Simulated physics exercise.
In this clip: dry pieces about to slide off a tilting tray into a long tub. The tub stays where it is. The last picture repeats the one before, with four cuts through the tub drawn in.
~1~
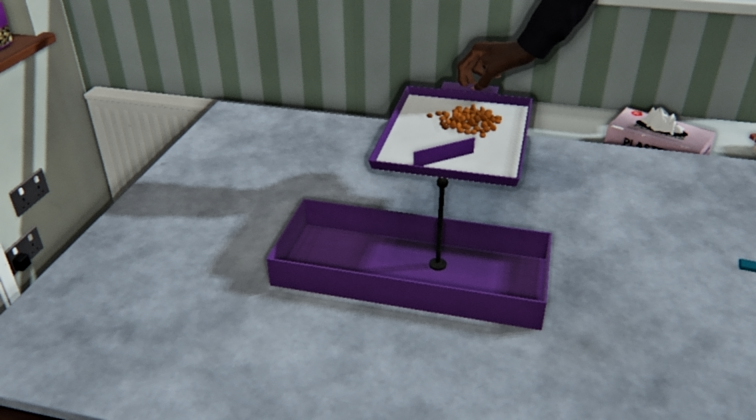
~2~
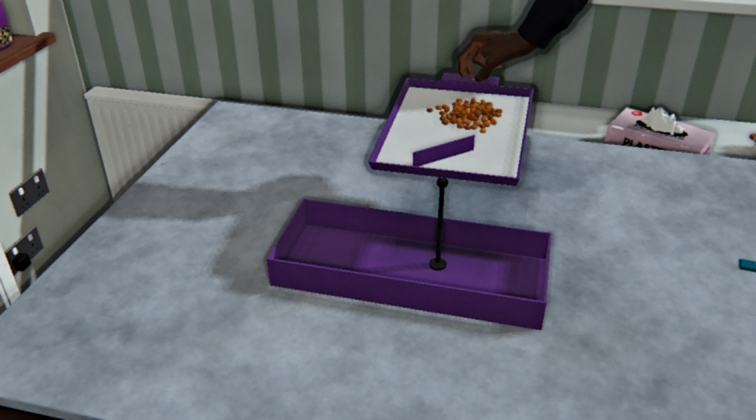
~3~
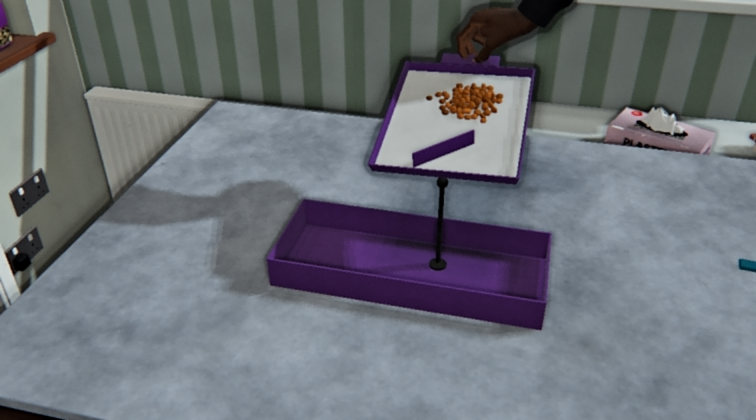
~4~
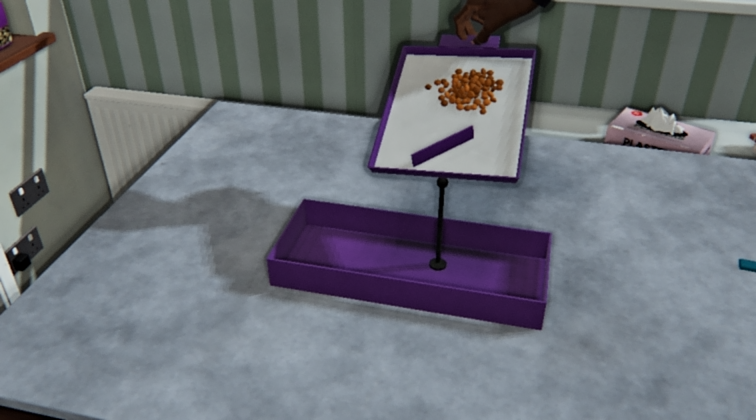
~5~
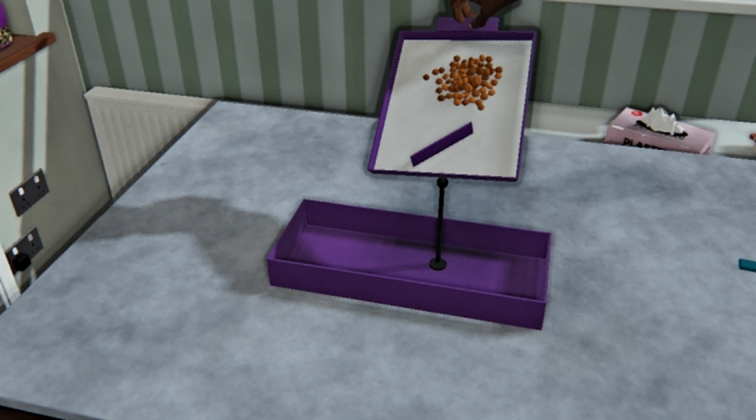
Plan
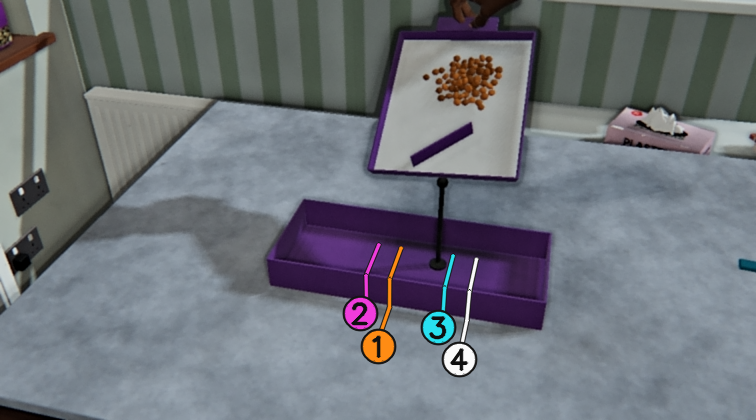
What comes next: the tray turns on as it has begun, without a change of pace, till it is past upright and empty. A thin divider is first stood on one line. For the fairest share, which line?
The best line is 2.
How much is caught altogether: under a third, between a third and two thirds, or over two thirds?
It is over two thirds.
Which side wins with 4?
Left.
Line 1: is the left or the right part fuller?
More lands on the left.
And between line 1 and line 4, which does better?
Here it is line 1.
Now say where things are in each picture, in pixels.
Corners of the pouring end near (372, 159) and (517, 177), level; middle of the load near (471, 121), bits of cat kibble, in the first picture.
Corners of the pouring end near (372, 160) and (517, 176), barely tipped; fin from (413, 153) to (475, 135), in the second picture.
Corners of the pouring end near (371, 163) and (516, 176), a little tipped; front corners of the tub near (268, 259) and (546, 302), in the third picture.
Corners of the pouring end near (371, 165) and (516, 175), clearly tipped; far corners near (406, 48) and (533, 51), in the fourth picture.
Corners of the pouring end near (371, 167) and (515, 176), clearly tipped; the left corner sinks clearly lower, in the fifth picture.
On the marked copy, line 1 crosses the front rim at (389, 278); line 2 crosses the front rim at (366, 274); line 3 crosses the front rim at (444, 286); line 4 crosses the front rim at (469, 290).
With 1, of what is caught, the bulk on the left of the divider, a small share on the right.
With 2, of what is caught, close to half on the left of the divider, close to half on the right.
With 3, of what is caught, all but a few on the left of the divider, a small share on the right.
With 4, of what is caught, all but a few on the left of the divider, only a few on the right.
